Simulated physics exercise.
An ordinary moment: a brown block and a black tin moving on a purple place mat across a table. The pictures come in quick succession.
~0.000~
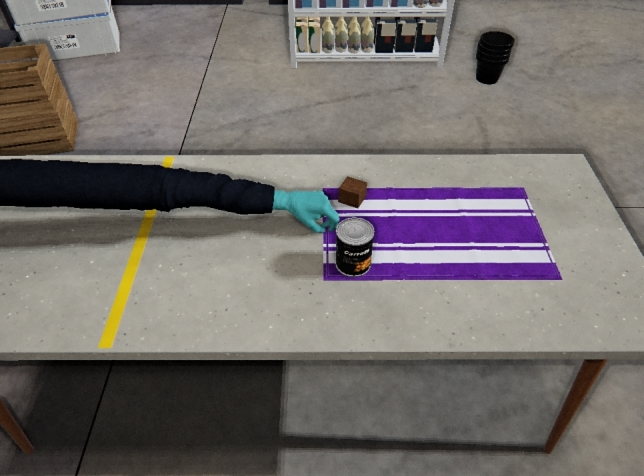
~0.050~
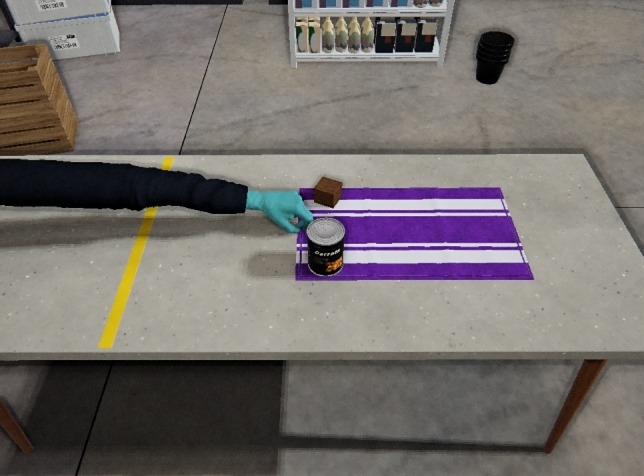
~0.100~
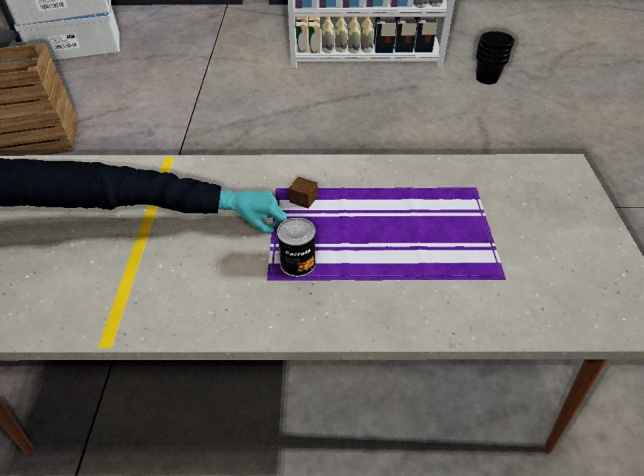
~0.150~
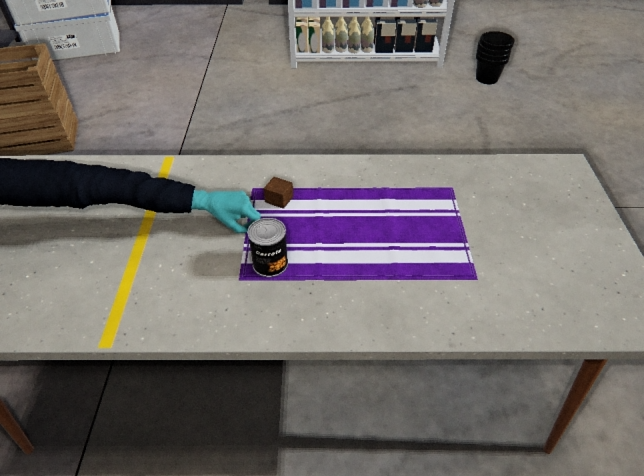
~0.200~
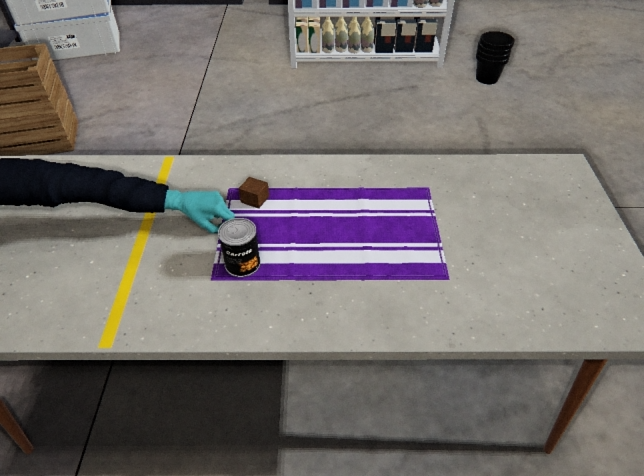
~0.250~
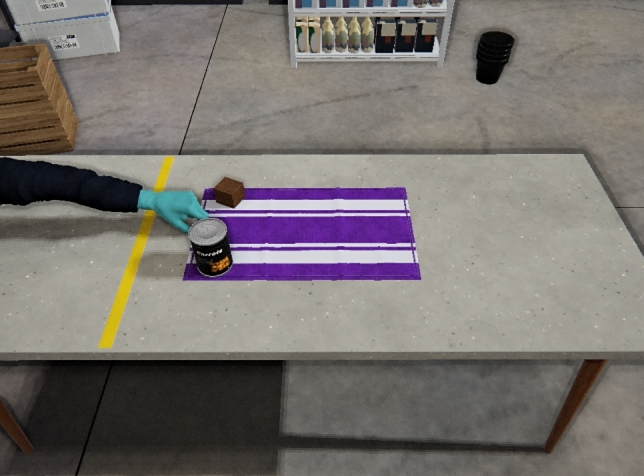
On a gray table marked with a yellow tape line, a teal-gloved hand draws a purple and white striped place mat steadily leftward toward the tape, and the black tin and brown block ride along on it.
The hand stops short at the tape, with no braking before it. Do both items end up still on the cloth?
Result: The brown block comes off it; the black tin comes off it.
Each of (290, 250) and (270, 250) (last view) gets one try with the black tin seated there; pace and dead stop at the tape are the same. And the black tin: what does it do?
It slips off the end in the first try and slips off the end in the second.
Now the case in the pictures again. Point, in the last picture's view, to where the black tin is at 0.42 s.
By then you'd find it at (119, 249) in the last view.
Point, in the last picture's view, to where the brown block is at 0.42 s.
It is somewhere near (150, 193).
After 0.31 s, hem short of the tape; brown block on the cloth near (200, 193); black tin on the cloth near (177, 248).
After 0.42 s, hem at the tape; brown block ahead of the hem near (150, 193); black tin ahead of the hem near (119, 248).
In the end, hem at the tape; brown block ahead of the hem near (65, 194); black tin ahead of the hem near (20, 249). The brown block slides clear of the cloth and the black tin leaves the cloth.
